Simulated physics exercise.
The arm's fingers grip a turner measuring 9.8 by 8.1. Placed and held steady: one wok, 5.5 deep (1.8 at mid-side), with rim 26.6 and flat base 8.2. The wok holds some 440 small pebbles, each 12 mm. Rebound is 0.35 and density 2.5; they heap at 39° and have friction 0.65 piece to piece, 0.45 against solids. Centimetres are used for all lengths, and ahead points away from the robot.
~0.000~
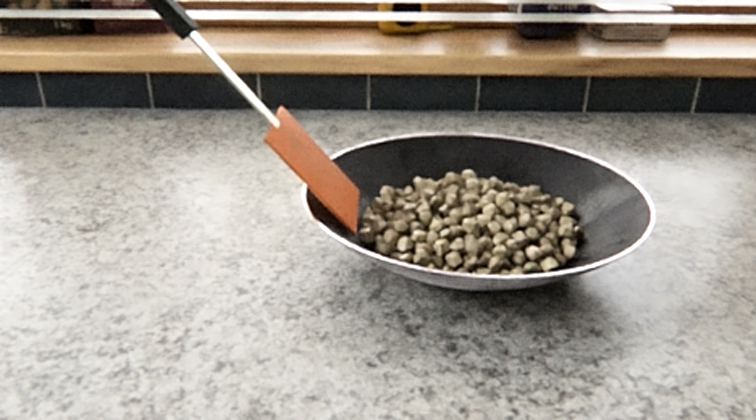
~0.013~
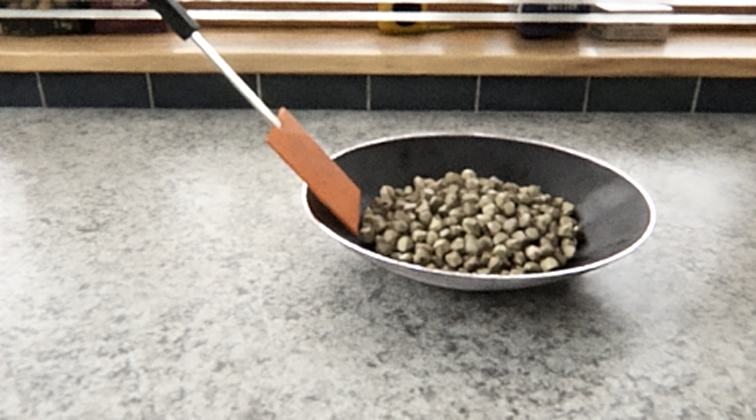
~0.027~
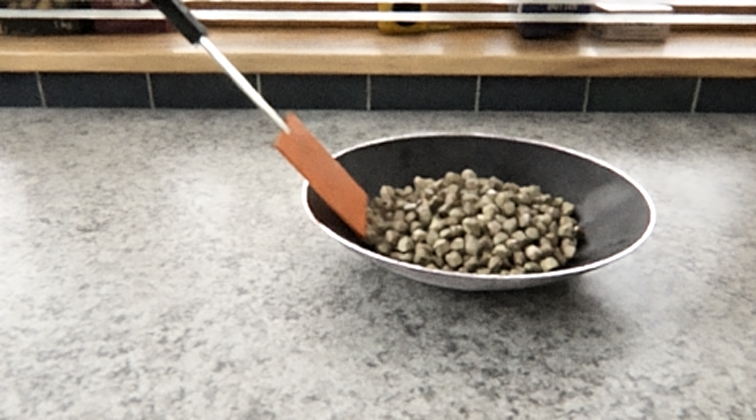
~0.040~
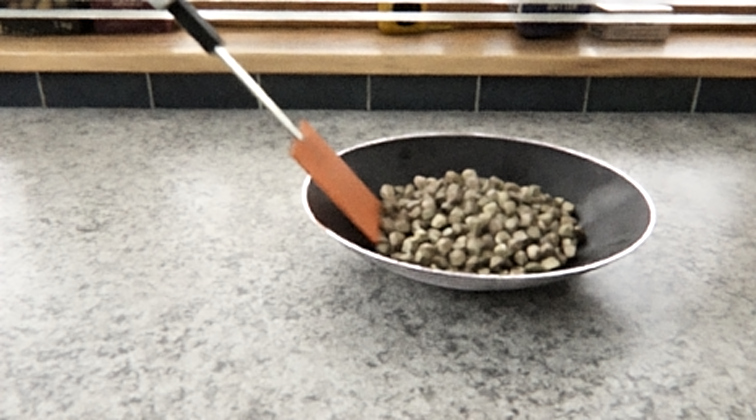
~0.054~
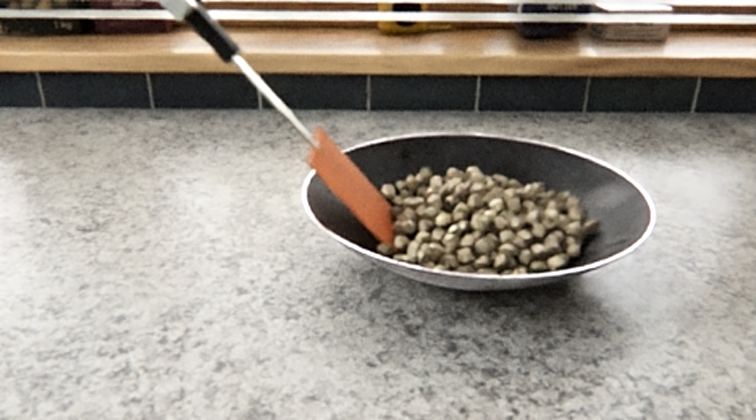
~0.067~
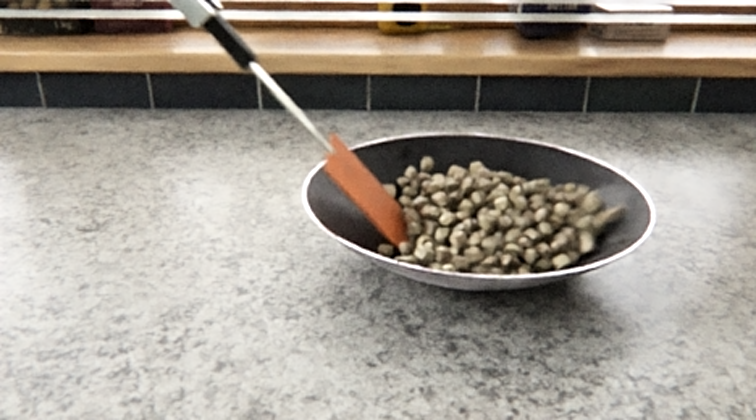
On a speckled grey countertop, an orange turner slides into a dark wok, pushing a heap of small pebbles rightward.
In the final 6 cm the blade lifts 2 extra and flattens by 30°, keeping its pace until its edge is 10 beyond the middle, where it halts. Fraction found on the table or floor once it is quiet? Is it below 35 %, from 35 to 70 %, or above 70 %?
From 35 to 70 %.
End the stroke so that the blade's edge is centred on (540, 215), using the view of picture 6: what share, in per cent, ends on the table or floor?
Approximately 20 per cent, I reckon.
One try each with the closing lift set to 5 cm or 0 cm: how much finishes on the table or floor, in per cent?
Near 50 and 50 percent respectively.
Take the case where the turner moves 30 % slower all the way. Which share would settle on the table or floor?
Estimated result: Some 55 %.
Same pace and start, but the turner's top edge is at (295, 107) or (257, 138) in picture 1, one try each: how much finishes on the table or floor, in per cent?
About 55% and 55%.
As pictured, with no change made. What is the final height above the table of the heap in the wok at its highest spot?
It reaches about 5.5 cm.
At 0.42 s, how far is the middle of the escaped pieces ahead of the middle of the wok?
Roughly 24 centimetres ahead.
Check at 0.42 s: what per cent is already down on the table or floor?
I'd put it at around 50 per cent.
By 0.13 s, sloping 50°, highest piece 10 above the table; 428 in the wok, 10 on the blade or in flight.
By 0.19 s, sloping 42°, highest piece 11 above the table; 403 in the wok, 35 on the blade or in flight.
By 0.42 s, sloping 20°, highest piece 6 above the table; 219 on the table or floor, 197 in the wok, 22 on the blade or in flight.
By 1.47 s, sloping 20°, highest piece 6 above the table; 241 on the table or floor, 197 in the wok.
Final count, 241 on the table or floor, 197 in the wok. That is 55 % on the table or floor.
